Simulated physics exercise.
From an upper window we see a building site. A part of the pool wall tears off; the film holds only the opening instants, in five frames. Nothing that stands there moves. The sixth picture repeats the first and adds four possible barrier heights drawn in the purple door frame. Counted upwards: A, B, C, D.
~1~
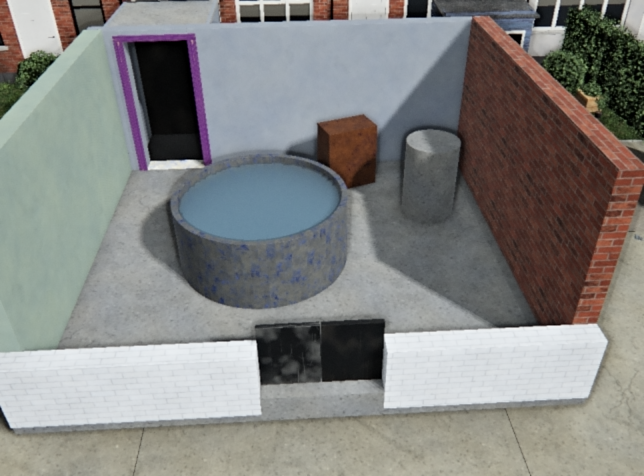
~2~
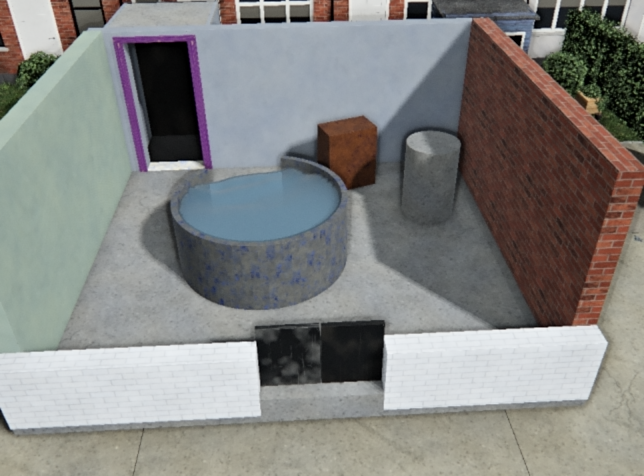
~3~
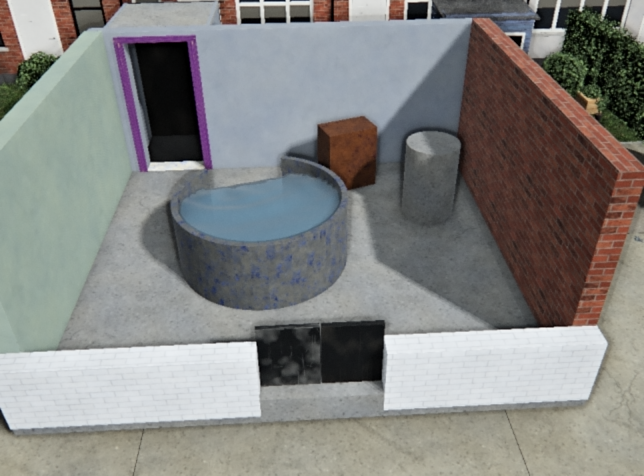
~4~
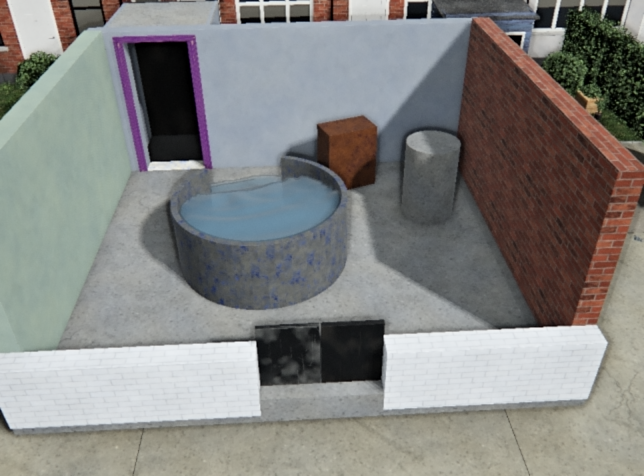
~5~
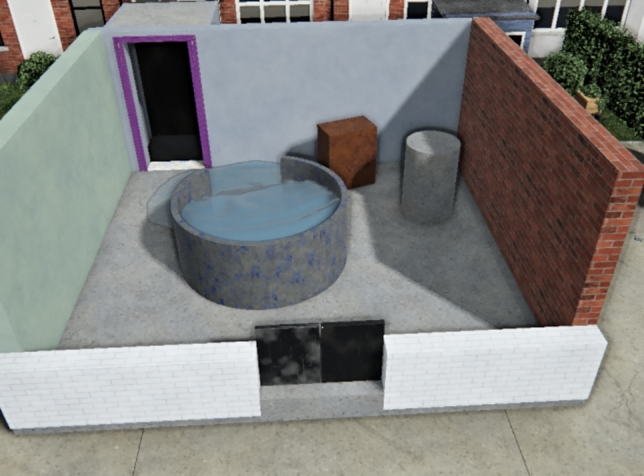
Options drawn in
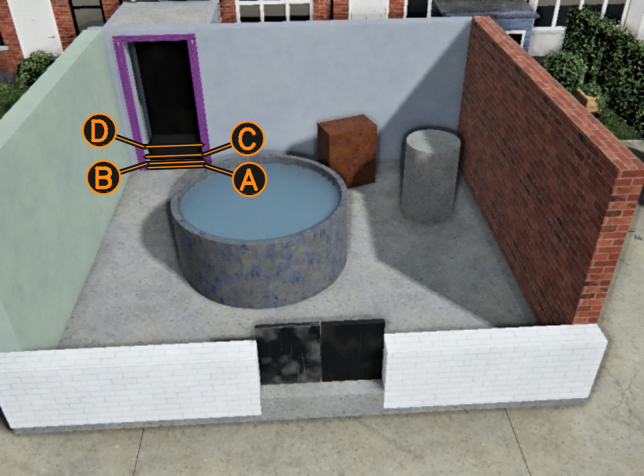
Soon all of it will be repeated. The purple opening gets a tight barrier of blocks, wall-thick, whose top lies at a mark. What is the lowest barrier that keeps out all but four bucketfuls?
That is height D.
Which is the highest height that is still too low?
Here it is height C.
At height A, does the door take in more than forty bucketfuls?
Yes, it does.
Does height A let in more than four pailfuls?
Yes, it does.
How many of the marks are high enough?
One.
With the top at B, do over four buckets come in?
Yes, it does.
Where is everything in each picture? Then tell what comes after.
The first picture shows water in the pool at rest, its middle at (260, 200); foot of the purple doorway at (177, 169); shut gate at (320, 333).
In the second picture, water covers 2 % of the ground, its front hidden from here.
In the third picture, water covers 4 % of the ground, its front hidden from here.
In the fourth picture, water covers 10 % of the ground, its front hidden from here.
In the fifth picture, 17 % of the ground under water, visible out to (176, 177).
In orange, A at (176, 166); B at (175, 162); C at (174, 155); D at (173, 145); from the bottom up A, B, C, D.
For height A, dozens of bucketfuls pour in.
For height B, dozens of bucketfuls pour in.
For height C, about 11 bucketfuls get in.
For height D, a bucket or two gets in.
